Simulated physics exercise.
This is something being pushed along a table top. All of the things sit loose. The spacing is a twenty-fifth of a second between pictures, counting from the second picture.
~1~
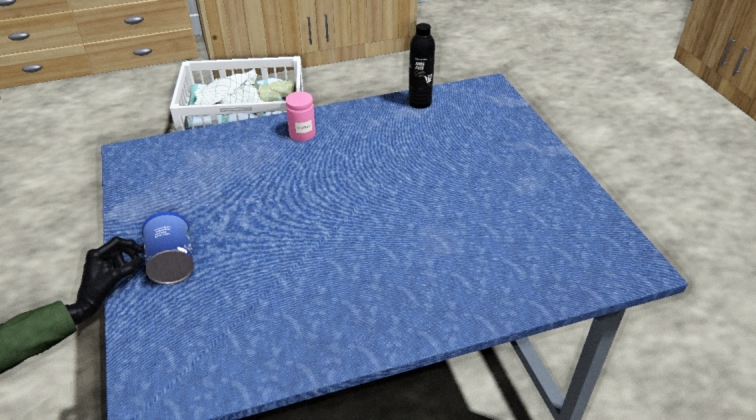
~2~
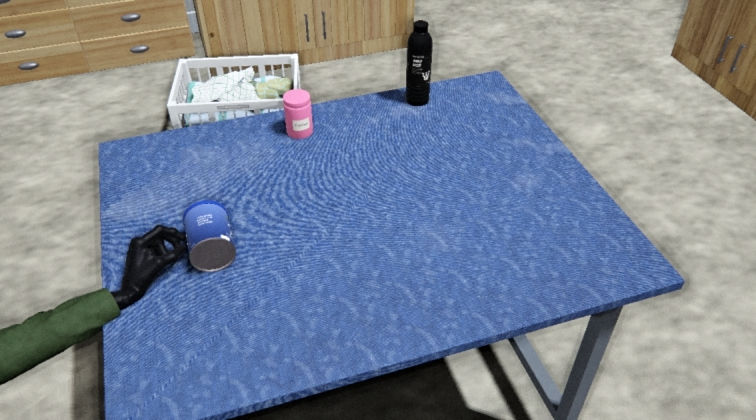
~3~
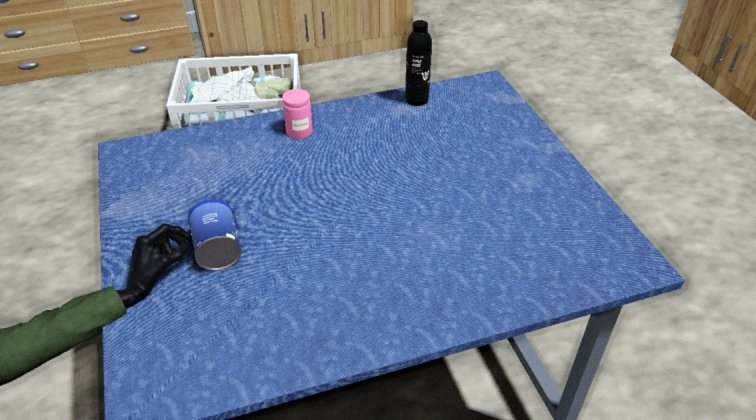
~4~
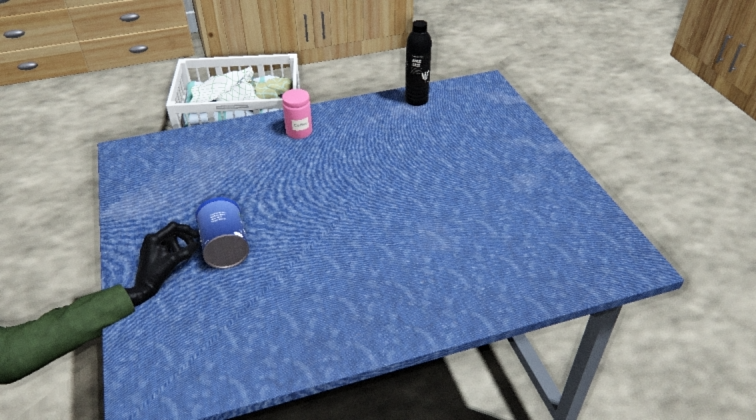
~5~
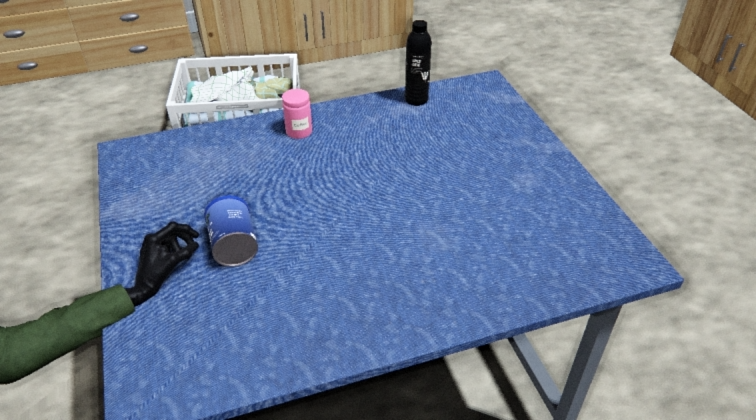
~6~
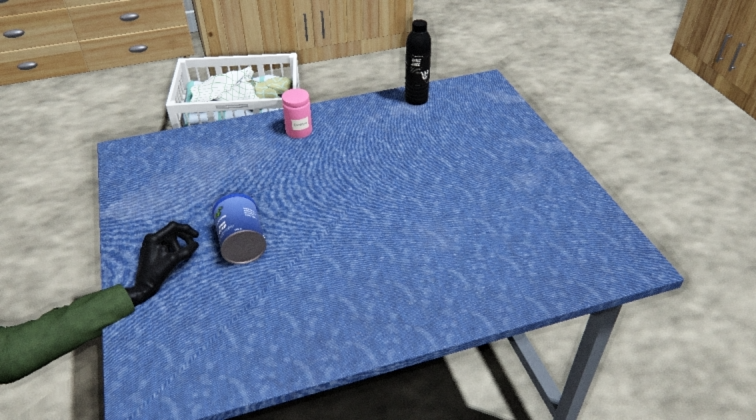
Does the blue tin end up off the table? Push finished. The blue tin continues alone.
Ha, it sits on the tabletop once it's done.
Then, 0.10 s later than the last frame, blue tin moved about its own width near (258, 225).
Then, 0.20 s later than the last frame, blue tin moved about its own width near (273, 222).
Then, 0.40 s later than the last frame, blue tin moved about its own width near (293, 217).
When it is over, moved from the start, blue tin. End places, in pixels of the last picture, blue tin near (302, 215).
